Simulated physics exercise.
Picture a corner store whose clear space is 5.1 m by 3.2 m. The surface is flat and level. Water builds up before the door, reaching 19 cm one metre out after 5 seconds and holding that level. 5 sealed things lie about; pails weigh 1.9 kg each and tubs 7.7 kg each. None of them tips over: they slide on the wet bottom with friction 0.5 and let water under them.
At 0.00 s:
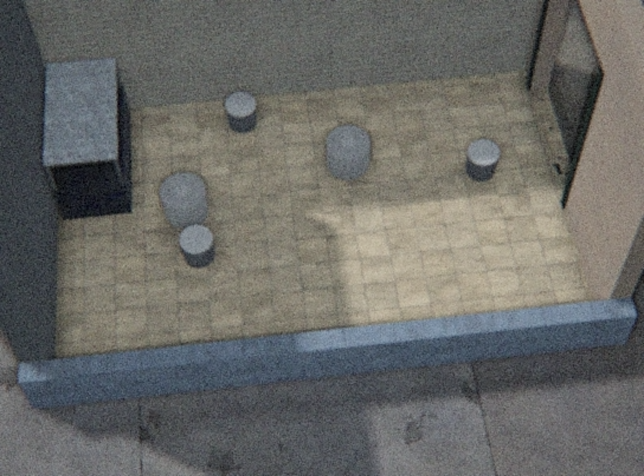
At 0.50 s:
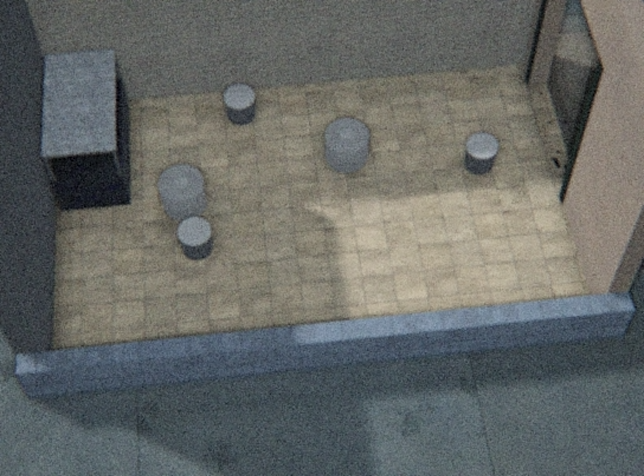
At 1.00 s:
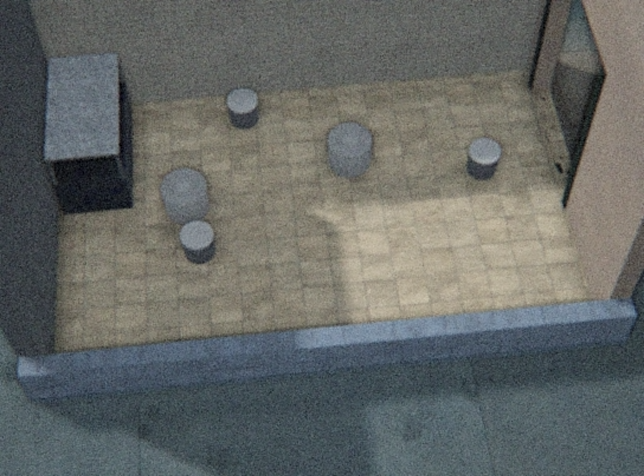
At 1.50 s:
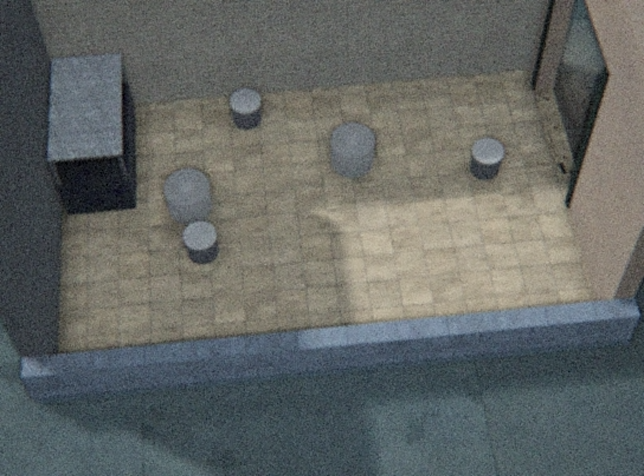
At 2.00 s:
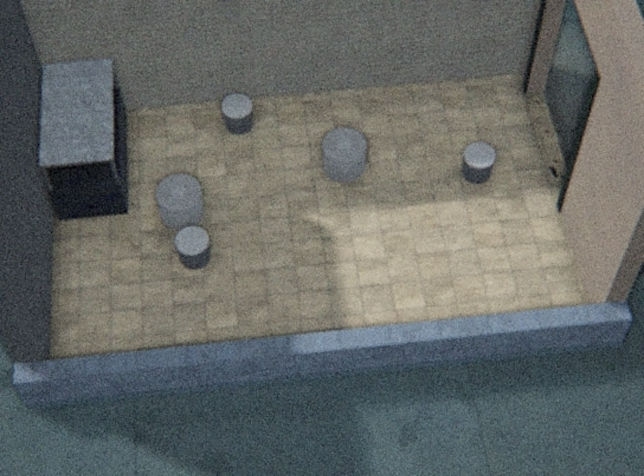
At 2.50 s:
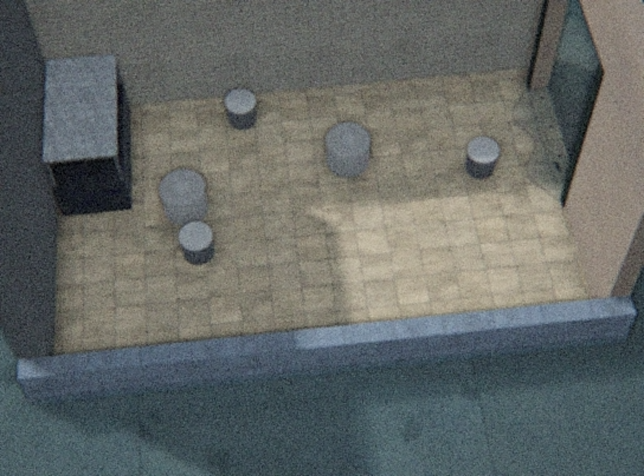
Blue-green water spreads over the grey pavement outside a small tiled room seen from above, its colour deepening beyond the low front wall. It then shows in the doorway on the right and lightly tints the floor just inside, while the five round grey containers stay where they are.
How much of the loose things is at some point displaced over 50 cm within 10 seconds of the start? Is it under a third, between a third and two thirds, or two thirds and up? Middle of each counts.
It ends up in the highest band.
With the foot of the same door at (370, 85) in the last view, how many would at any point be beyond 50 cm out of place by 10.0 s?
Result: 3 of them.
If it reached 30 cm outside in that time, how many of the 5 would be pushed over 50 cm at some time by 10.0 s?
5.
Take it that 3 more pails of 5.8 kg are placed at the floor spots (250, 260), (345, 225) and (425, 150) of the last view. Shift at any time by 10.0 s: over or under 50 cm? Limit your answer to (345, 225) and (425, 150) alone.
The first: Exceeds it. The second: Exceeds it.
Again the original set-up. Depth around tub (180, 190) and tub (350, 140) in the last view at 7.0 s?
Depth approx. 4 cm / 4 cm.
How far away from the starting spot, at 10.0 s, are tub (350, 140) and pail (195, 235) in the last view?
250 cm and 120 cm respectively.
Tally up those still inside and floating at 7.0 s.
At that instant the tally stands at 1.
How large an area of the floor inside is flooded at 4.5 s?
Roughly 4.5 m2 of it is wet.
After 3.5 s 0 of 5 are over 50 cm from their spots; 0 afloat.
After 4.5 s 1 of 5 are over 50 cm from their spots; 0 afloat.
After 7.0 s 3 of 5 are over 50 cm from their spots; 1 afloat.
After 10.0 s 5 of 5 are over 50 cm from their spots, and 5 have been at some point; 5 afloat.
